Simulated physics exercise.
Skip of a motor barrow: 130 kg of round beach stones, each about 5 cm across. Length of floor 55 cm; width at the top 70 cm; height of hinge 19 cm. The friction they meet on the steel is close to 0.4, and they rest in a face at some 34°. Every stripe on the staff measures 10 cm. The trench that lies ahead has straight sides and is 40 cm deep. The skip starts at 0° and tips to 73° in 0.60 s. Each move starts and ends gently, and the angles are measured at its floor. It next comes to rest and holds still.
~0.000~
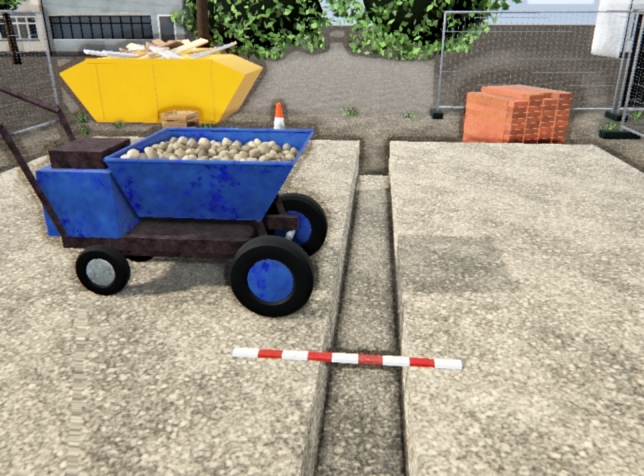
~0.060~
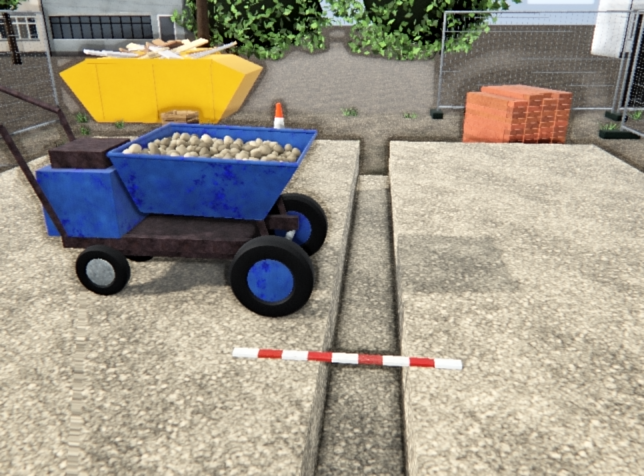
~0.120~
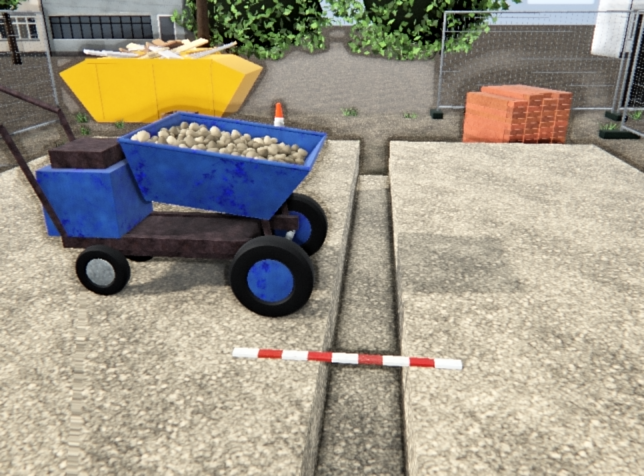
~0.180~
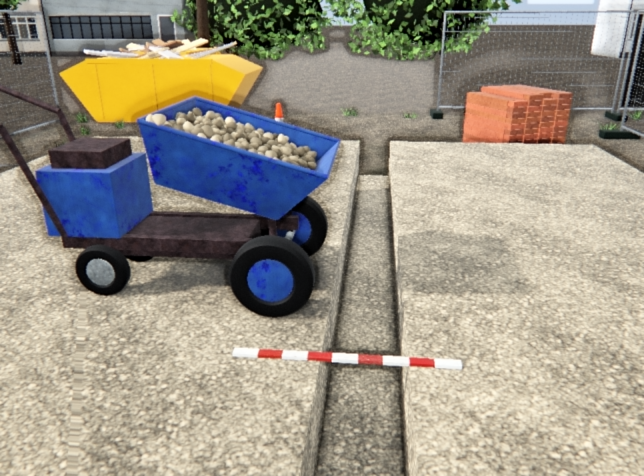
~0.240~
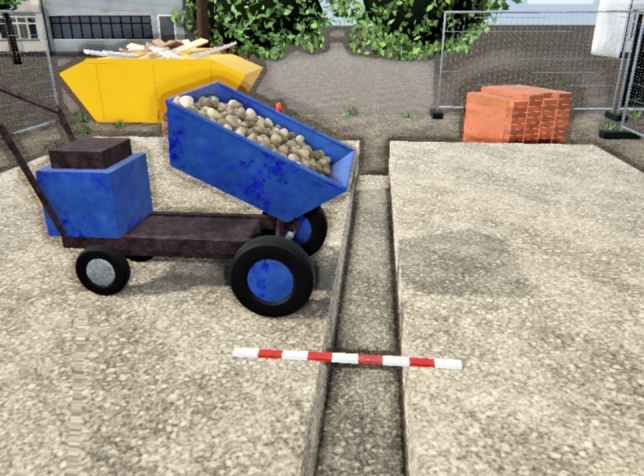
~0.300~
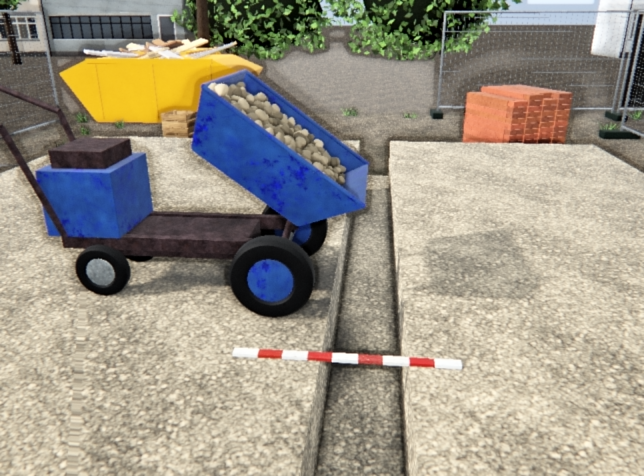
The clip shows a blue motor barrow loaded with rounded stones beside a narrow trench, a red-and-white staff lying across it; the barrow stays still while its skip gradually tilts, the left end rising and the right lip lowering.
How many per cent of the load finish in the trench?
About 11 per cent.
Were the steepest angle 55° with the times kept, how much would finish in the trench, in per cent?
Close to 10 per cent then.
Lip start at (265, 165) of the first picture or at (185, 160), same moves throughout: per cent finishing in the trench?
First place roughly 30%, second roughly 90%.
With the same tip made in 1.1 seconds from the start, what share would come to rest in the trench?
Roughly 25 per cent.
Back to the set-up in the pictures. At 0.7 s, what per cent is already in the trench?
Around 0 per cent of it.
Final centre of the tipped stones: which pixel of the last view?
Near (479, 288).
After 0.4 s the floor is at 62°; 100 % in the skip; the foremost stones are at (381, 222).
After 0.7 s the floor is at 73°; 58 % in the skip, 1 % in the trench, 41 % past the trench; the foremost stones are at (476, 284).
After 1.0 s the floor is at 73°; 11 % in the skip, 2 % in the trench, 88 % past the trench; the foremost stones are past the picture's edge.
After 3.0 s the floor is at 73°; 0 % in the skip, 11 % in the trench, 89 % past the trench; the foremost stones are past the picture's edge.
